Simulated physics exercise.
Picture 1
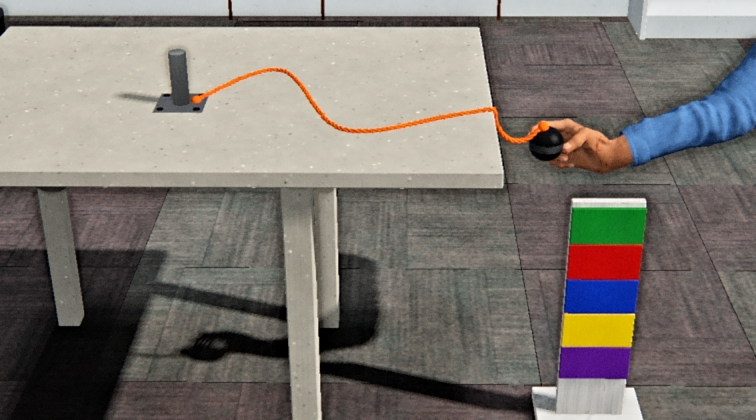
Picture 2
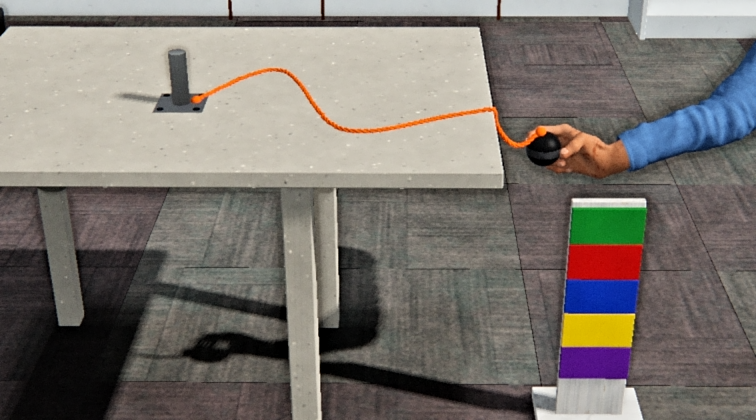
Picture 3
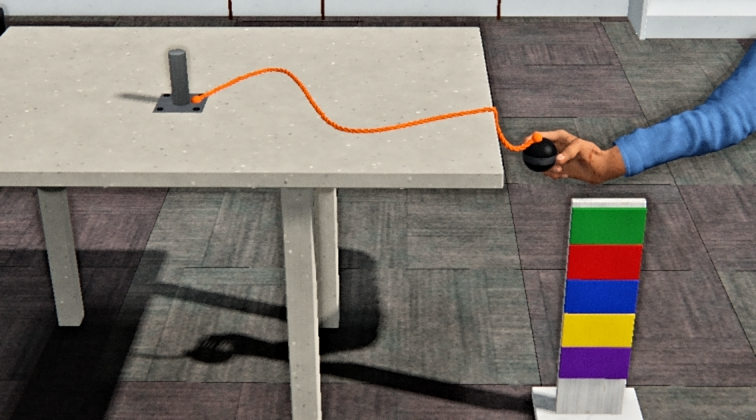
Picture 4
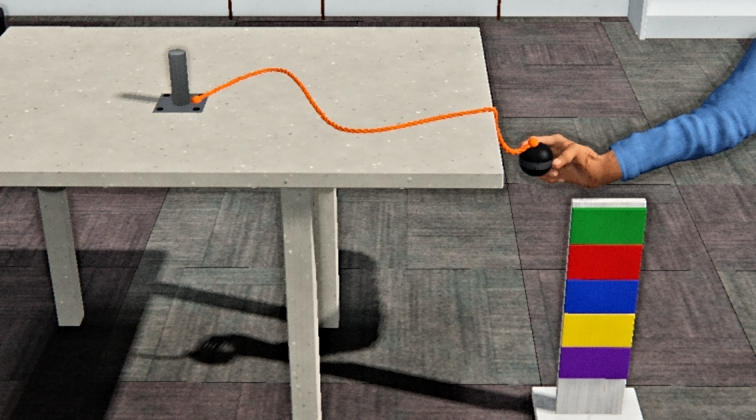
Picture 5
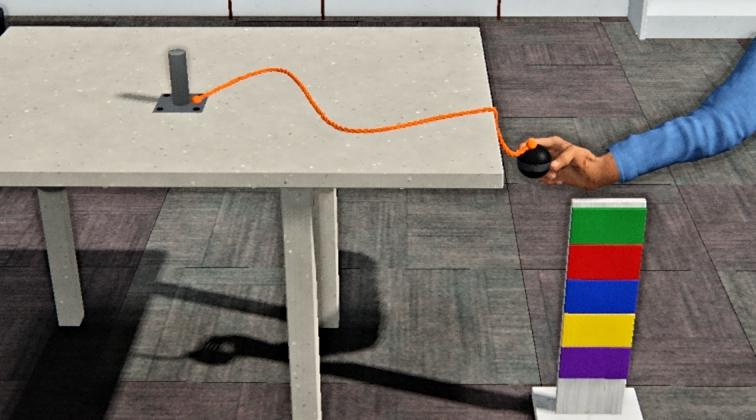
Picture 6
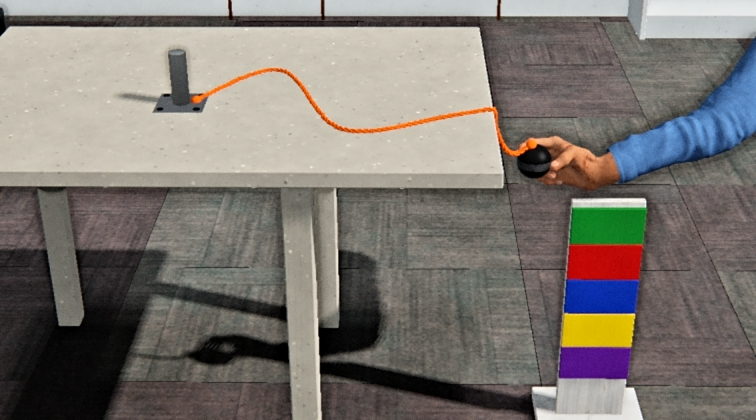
A hand in a blue sleeve reaches in from the right, holding a black ball just beyond the edge of a pale table, seen from slightly above in a carpeted room. An orange cord winds from a dark metal post to the ball, beside an upright board banded green, red, blue, yellow and purple. The hand eases the ball slightly down and left, then stays nearly still.
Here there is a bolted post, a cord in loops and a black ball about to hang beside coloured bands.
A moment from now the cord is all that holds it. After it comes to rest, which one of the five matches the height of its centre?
The one that matches is yellow.
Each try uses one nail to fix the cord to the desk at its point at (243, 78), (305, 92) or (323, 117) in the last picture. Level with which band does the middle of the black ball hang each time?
Going through them one at a time, the answers are blue; red; green.
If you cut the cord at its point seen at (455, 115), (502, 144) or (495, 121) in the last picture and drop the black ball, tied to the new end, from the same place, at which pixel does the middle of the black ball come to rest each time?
(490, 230), (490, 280), (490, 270).
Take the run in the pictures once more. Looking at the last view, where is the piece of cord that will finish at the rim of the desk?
You'll find it somewhere near (341, 129).
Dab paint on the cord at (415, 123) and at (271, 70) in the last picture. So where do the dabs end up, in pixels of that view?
End: (489, 167) and then (309, 100).
Early on, ball near (507, 312); level with yellow.
Midway, ball near (467, 305); level with yellow.
Finally, ball near (481, 317); level with yellow. The cord holds its middle at yellow.
